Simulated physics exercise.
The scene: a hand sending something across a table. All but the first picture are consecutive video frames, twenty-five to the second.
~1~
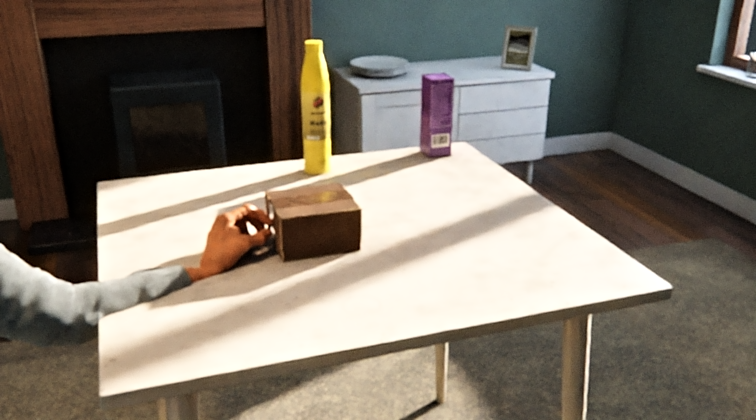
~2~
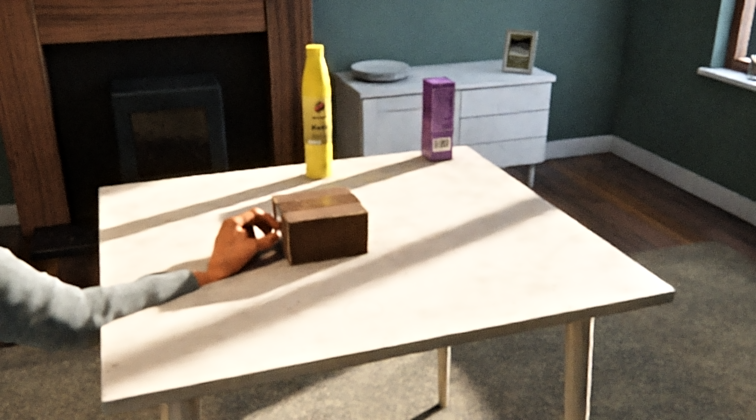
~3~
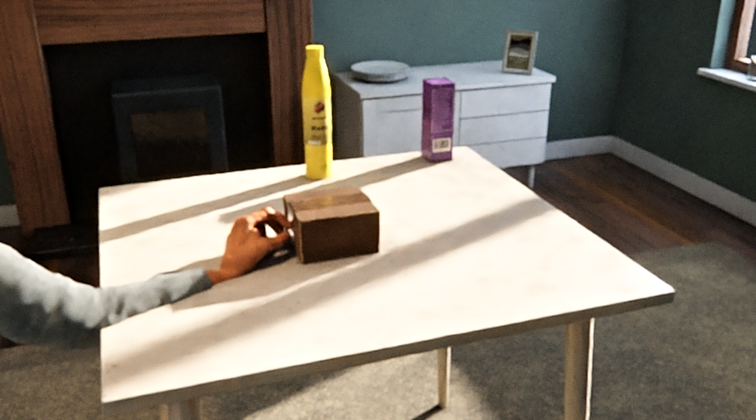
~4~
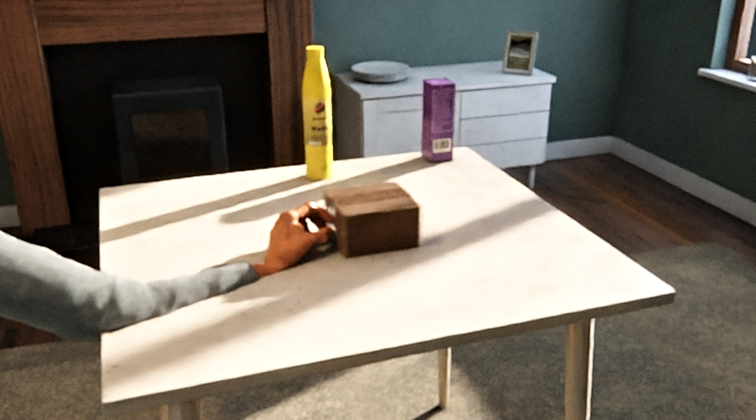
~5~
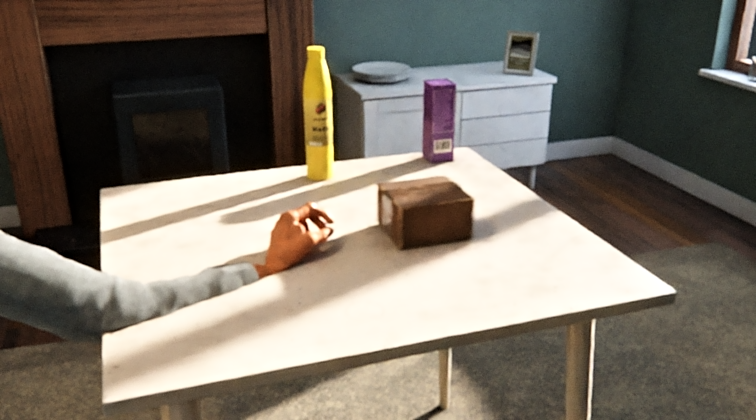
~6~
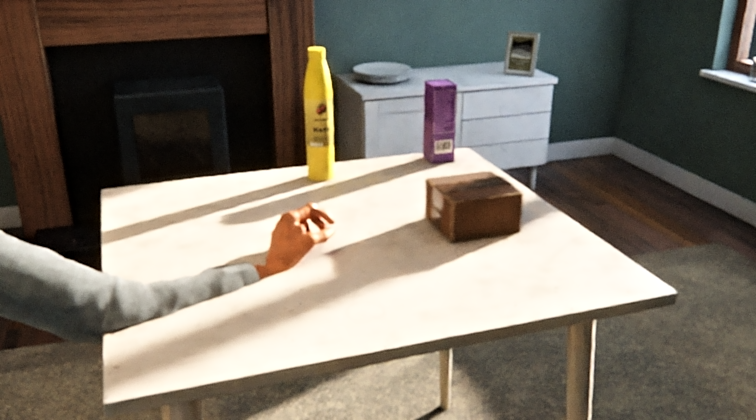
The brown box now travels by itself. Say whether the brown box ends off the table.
The brown box drops to the floor.
Then, 0.20 s on from there, brown box now off the table.
Then, 0.50 s on from there, things are still on the move.
In the end, off the table, brown box.
